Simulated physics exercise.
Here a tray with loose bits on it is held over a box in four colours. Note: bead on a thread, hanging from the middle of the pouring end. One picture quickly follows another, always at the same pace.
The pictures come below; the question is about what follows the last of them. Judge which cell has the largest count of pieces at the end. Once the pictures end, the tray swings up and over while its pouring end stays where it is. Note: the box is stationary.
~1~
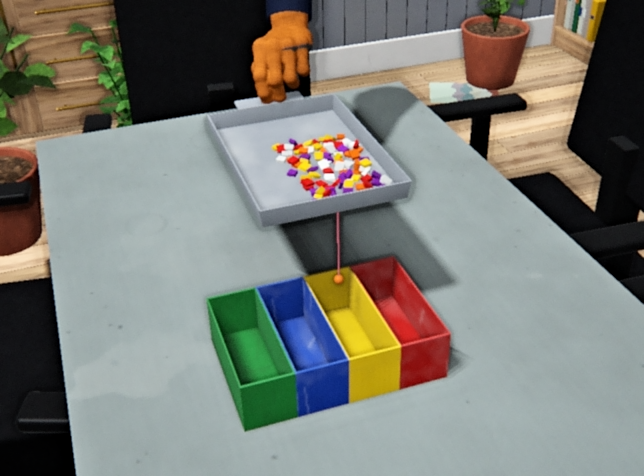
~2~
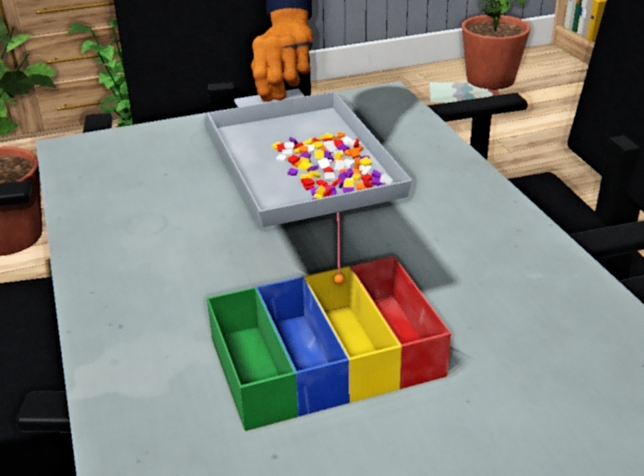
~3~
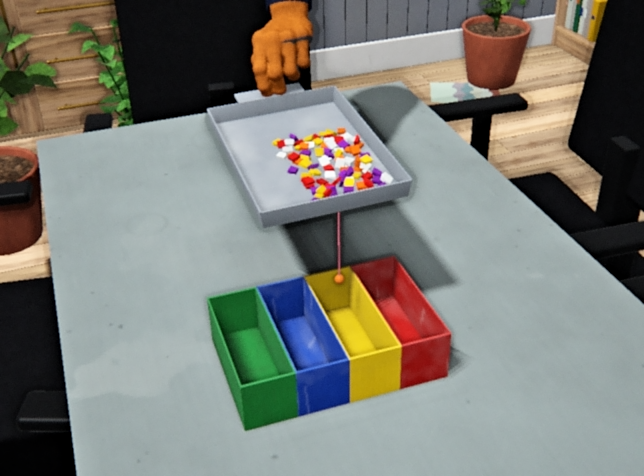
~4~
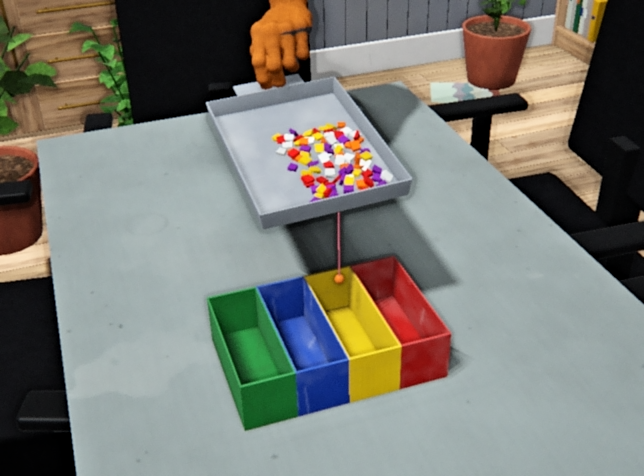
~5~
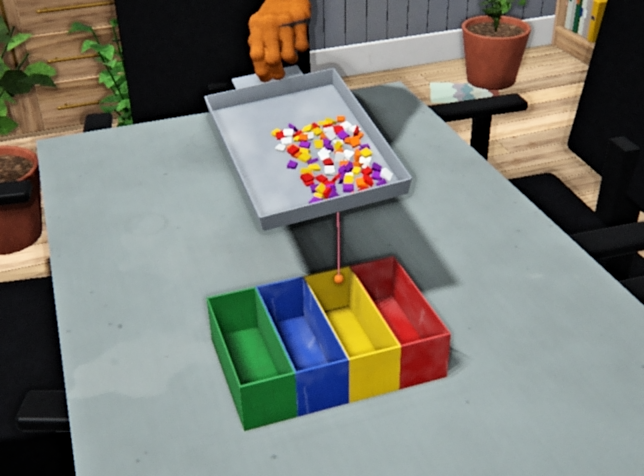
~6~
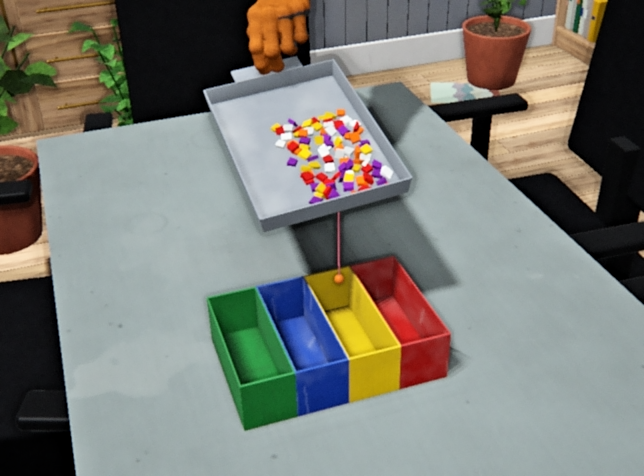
Largest count: Blue.
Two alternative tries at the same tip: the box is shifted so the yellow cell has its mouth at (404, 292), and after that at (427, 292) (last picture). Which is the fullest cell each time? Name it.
First try: The green cell. Second try: Green.
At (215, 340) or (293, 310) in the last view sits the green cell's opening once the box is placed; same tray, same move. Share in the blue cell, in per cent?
About 40 per cent, then about 20 per cent.
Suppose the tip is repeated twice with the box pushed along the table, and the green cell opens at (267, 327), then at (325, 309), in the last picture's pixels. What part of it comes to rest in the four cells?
Roughly 100 %, then roughly 40 %.
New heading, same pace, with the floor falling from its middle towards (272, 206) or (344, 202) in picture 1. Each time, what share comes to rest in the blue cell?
Shares: 90 %, then 0 %.
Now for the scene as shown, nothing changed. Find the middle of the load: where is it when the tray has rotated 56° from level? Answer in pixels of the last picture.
I'd put the middle of the pieces at roughly (309, 191).
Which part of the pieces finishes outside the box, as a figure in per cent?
That comes to some 0 per cent.
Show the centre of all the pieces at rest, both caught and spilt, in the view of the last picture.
About pixel (295, 352).
Soon, tray tipped steeply; all on the tray.
A while on, tray tipped right over; nearly all on the tray; a stray few in the green cell; a stray few in the blue cell; a stray few falling or outside the box.
Towards the end, tray tipped past a quarter turn; about two thirds in the blue cell; a small part in the yellow cell; a small part in the green cell.
Finally, tray tipped past a quarter turn; about two thirds in the blue cell; a small part in the yellow cell; a small part in the green cell; none in the red cell.
